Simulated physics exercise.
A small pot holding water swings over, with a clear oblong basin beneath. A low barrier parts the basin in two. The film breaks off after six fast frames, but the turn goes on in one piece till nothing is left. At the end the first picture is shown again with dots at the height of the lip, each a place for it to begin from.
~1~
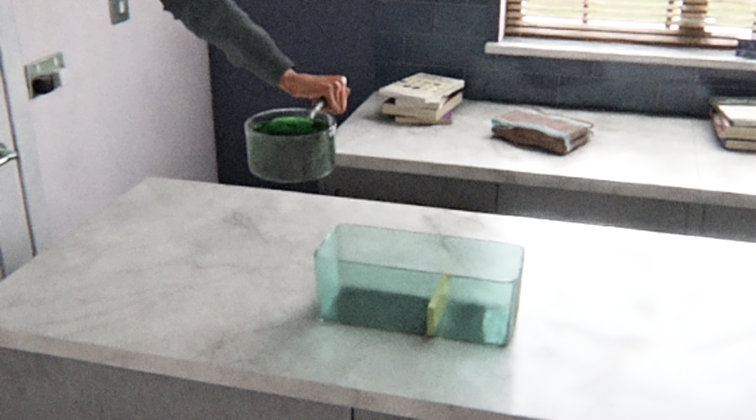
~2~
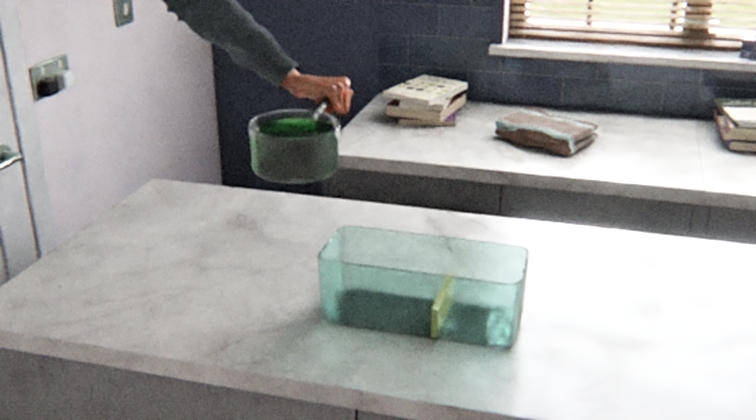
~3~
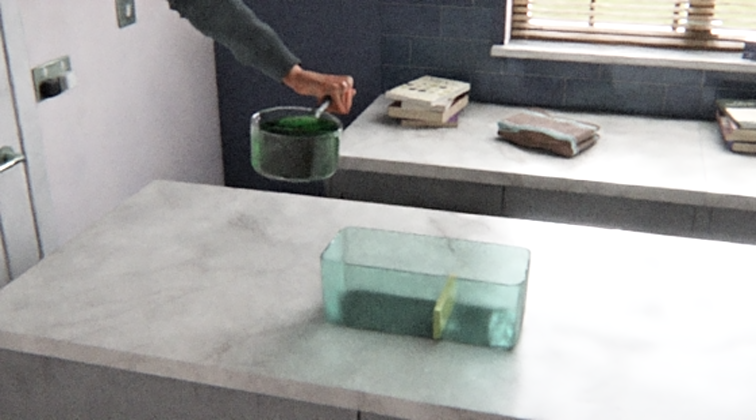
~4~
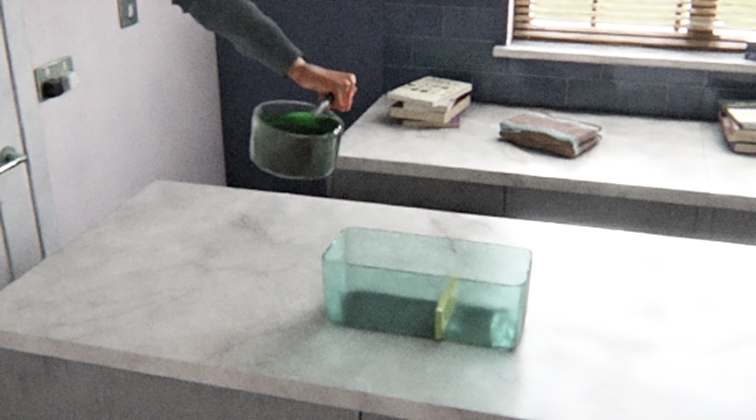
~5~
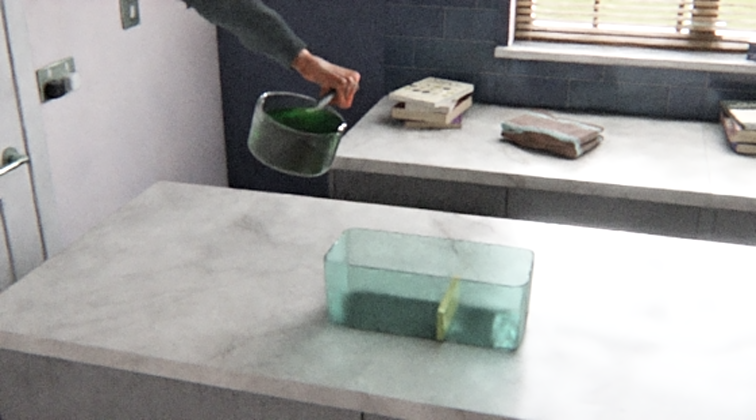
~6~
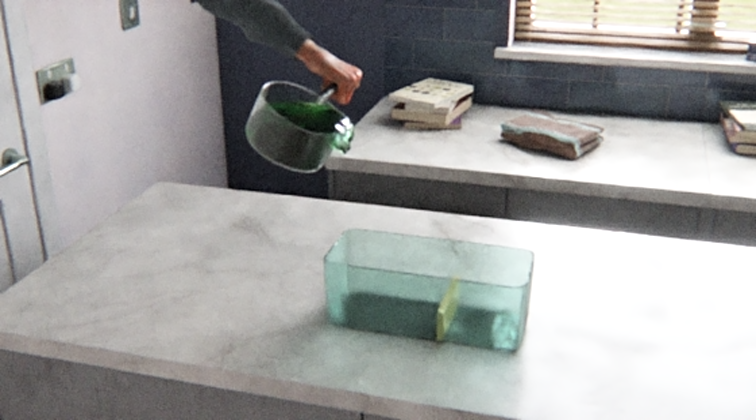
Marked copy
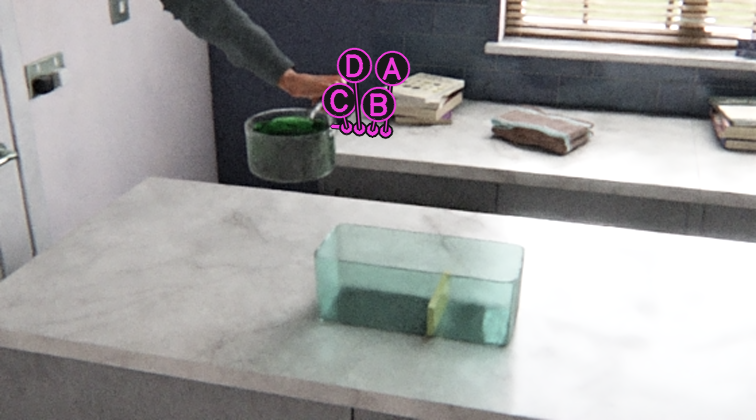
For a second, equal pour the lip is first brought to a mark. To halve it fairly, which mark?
Best: D.
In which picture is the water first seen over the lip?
In picture 5.
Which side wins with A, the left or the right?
More ends on the right.
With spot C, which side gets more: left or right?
More ends on the left.
On the marked copy, A at (385, 131); B at (372, 129); C at (346, 127); D at (359, 128).
With A, about 13 % ends left of the wall and 85 % right of it.
With B, about 25 % ends left of the wall and 74 % right of it.
With C, about 73 % ends left of the wall and 25 % right of it; 3 % is lost outside.
With D, about 48 % ends left of the wall and 50 % right of it.
